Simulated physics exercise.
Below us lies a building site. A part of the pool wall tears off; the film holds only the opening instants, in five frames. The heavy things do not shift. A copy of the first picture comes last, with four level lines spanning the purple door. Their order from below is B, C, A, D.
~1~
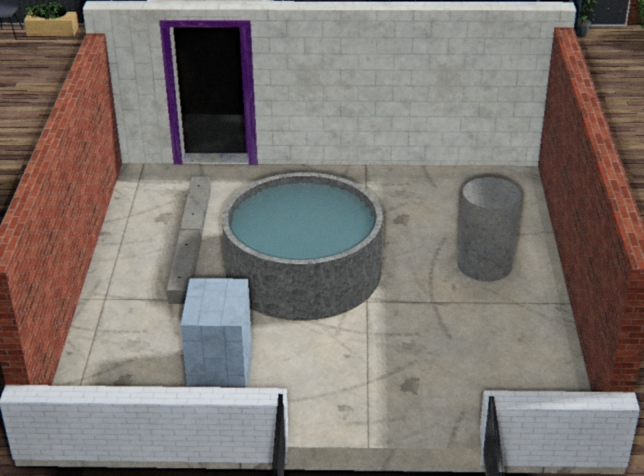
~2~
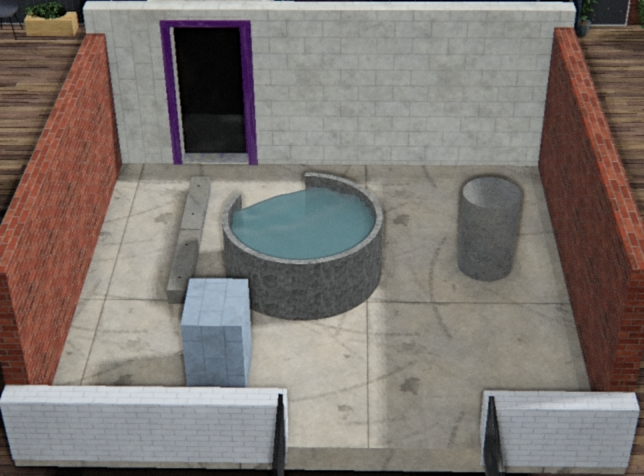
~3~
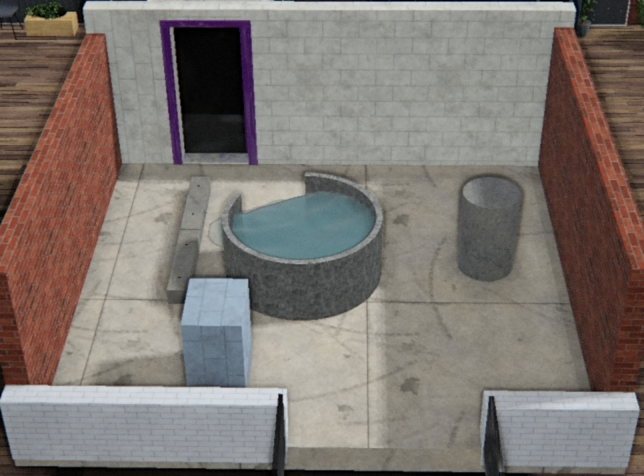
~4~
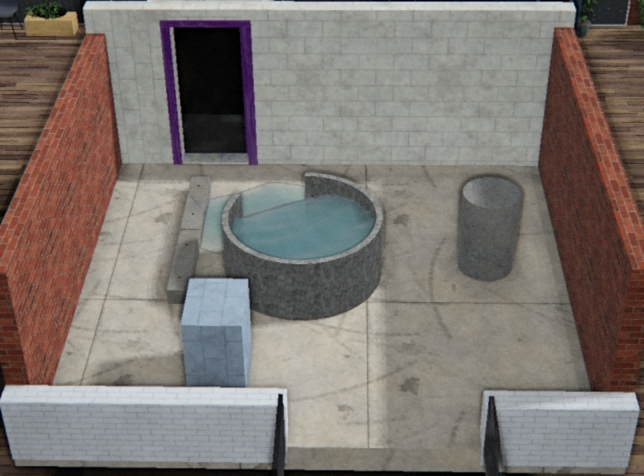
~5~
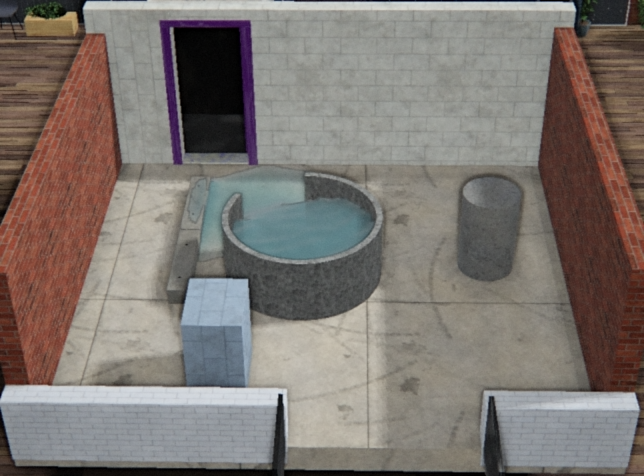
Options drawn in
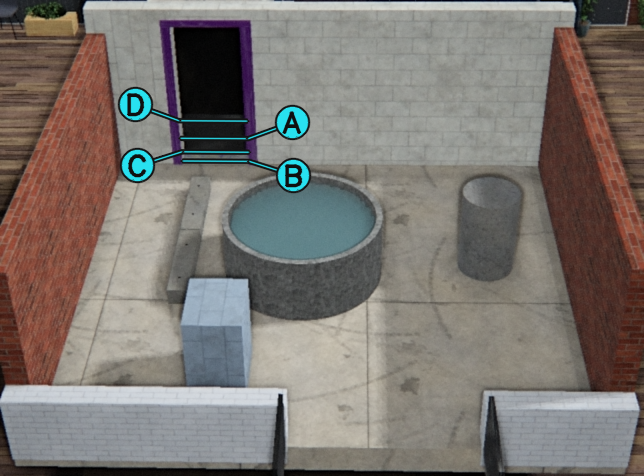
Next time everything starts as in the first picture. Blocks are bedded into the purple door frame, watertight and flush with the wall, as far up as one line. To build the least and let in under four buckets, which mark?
The limit is A.
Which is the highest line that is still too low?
That is line C.
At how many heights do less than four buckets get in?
Two.
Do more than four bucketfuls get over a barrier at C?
Yes, that goes wrong.
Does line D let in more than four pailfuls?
No, that is safe.
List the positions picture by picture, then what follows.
The first picture shows water in the pool at rest, its middle at (302, 221); foot of the purple doorway at (216, 164); open gate at (385, 386).
In the second picture, water covers 1 % of the ground, its front hidden from here.
In the third picture, water covers 3 % of the ground, its front hidden from here.
The fourth picture shows front seen at (206, 210), 6 % of the ground wet.
The fifth picture shows front seen at (260, 168), 11 % of the ground wet.
On the marked copy, A at (214, 138); B at (216, 161); C at (215, 152); D at (213, 120); from the bottom up B, C, A, D.
For line A, a bucket or two gets in.
For line B, dozens of bucketfuls pour in.
For line C, some 15 bucketfuls get in.
For line D, nothing gets over.
